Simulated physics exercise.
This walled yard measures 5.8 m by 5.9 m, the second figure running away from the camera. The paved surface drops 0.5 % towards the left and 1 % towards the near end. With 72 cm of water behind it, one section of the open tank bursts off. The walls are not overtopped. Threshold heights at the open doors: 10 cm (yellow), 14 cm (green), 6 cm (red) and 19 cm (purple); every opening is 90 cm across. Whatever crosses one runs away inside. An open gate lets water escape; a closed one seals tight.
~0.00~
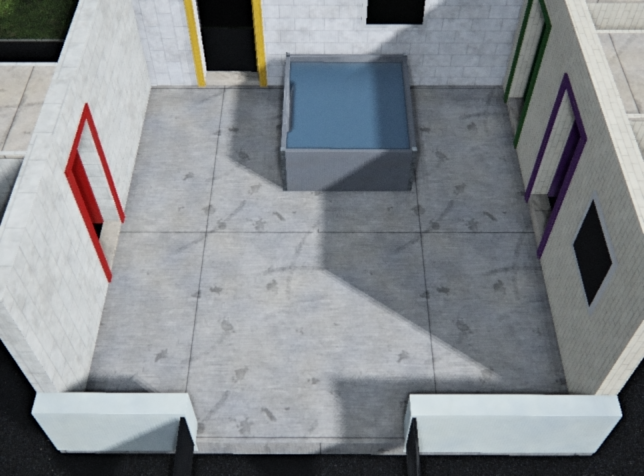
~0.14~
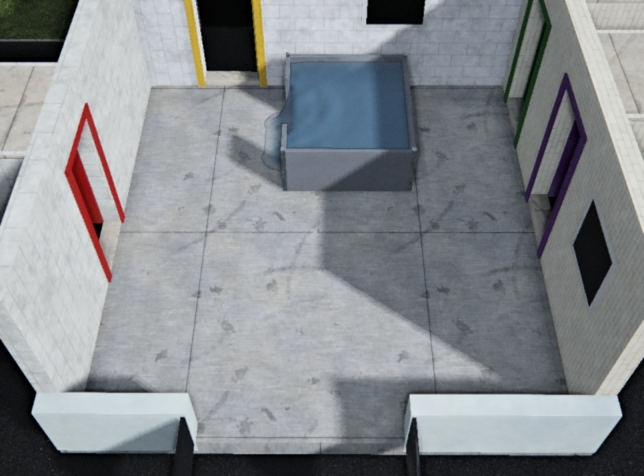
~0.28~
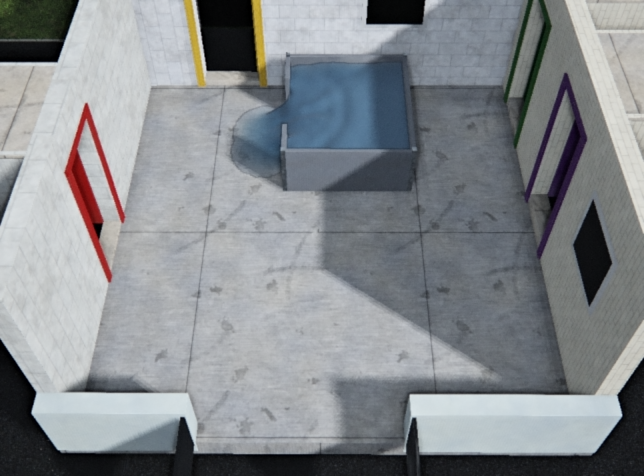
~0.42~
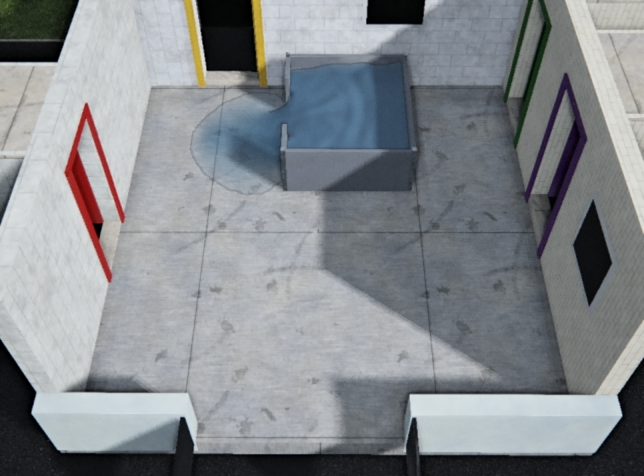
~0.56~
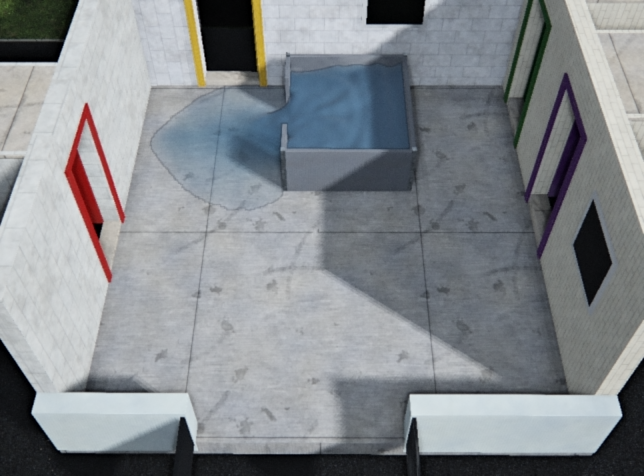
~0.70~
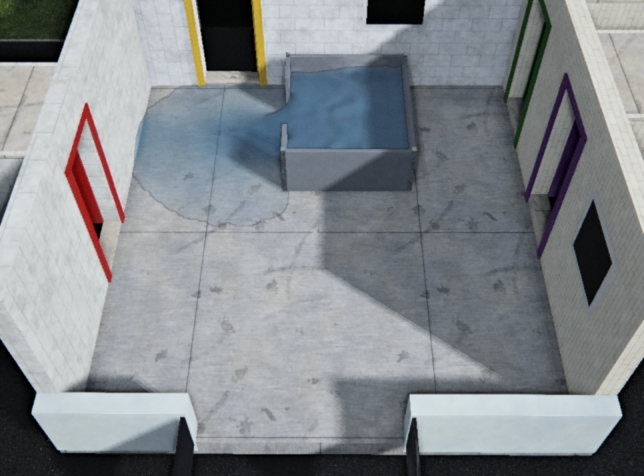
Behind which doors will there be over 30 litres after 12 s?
Within that time: At the yellow door it goes over the limit; at the green door it stays under the limit; at the red door it goes over the limit; at the purple door it stays under the limit.
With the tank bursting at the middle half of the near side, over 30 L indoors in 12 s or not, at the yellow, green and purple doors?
Then: Yellow below, green below, purple under.
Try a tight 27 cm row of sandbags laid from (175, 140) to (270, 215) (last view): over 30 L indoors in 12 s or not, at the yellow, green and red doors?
Then: Yellow above, green below, red under.
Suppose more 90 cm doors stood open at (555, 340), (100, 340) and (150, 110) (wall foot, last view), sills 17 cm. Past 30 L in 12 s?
In that order: Under, below, past it.
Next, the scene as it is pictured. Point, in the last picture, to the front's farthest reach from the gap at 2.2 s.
Around (80, 422).
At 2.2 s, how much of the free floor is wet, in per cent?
Some 30 per cent of it.
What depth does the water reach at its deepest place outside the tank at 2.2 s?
About 34 cm.
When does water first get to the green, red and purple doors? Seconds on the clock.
Green 5.0 s, red 1.2 s, purple 7.0 s.
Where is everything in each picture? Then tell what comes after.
In the first frame, still water, 72 cm deep, in the open tank at (347, 104).
In the second frame, water pours out at (289, 128) and has run 0.6 m, to (275, 166); typically 11 cm deep outside, 72 cm at the open tank's back.
In the third frame, water pours out at (289, 129) and has run 0.9 m, to (236, 154); typically 12 cm deep outside, 72 cm at the open tank's back.
In the fourth frame, the front is at (197, 151), 1.4 m from the gap at (289, 129); 2.2 m2 of floor is under water; 69 cm left at the back of the open tank.
In the fifth frame, the front is at (158, 149), 2.0 m from the gap at (289, 129); 3.8 m2 of floor is under water; 61 cm left at the back of the open tank.
In the sixth frame, water pours out at (289, 129) and has run 2.4 m, to (134, 169); typically 5 cm deep outside, 62 cm at the open tank's back.
After 1.4 s water covers 20 % of the floor and is deepest (51 cm) near (151, 91); yellow door 10 cm at the sill, 1 L in, green door not reached, red door 12 cm at the sill, 0 L in, purple door not reached.
After 2.2 s water covers 30 % of the floor and is deepest (34 cm) near (149, 154); yellow door 17 cm at the sill, 13 L in, green door not reached, red door 13 cm at the sill, 19 L in, purple door not reached.
After 3.5 s water covers 45 % of the floor and is deepest (25 cm) near (80, 422); yellow door 18 cm at the sill, 65 L in, green door not reached, red door 11 cm at the sill, 44 L in, purple door not reached.
After 7.0 s water covers 70 % of the floor and is deepest (16 cm) near (80, 422); yellow door 9 cm at the sill, 100 L in, green door 4 cm at the sill, 0 L in, red door 9 cm at the sill, 75 L in, purple door 1 cm at the sill, 0 L in.
After 12.0 s water covers 90 % of the floor and is deepest (12 cm) near (80, 422); yellow door 6 cm at the sill, 100 L in, green door 2 cm at the sill, 0 L in, red door 6 cm at the sill, 85 L in, purple door 4 cm at the sill, 0 L in.
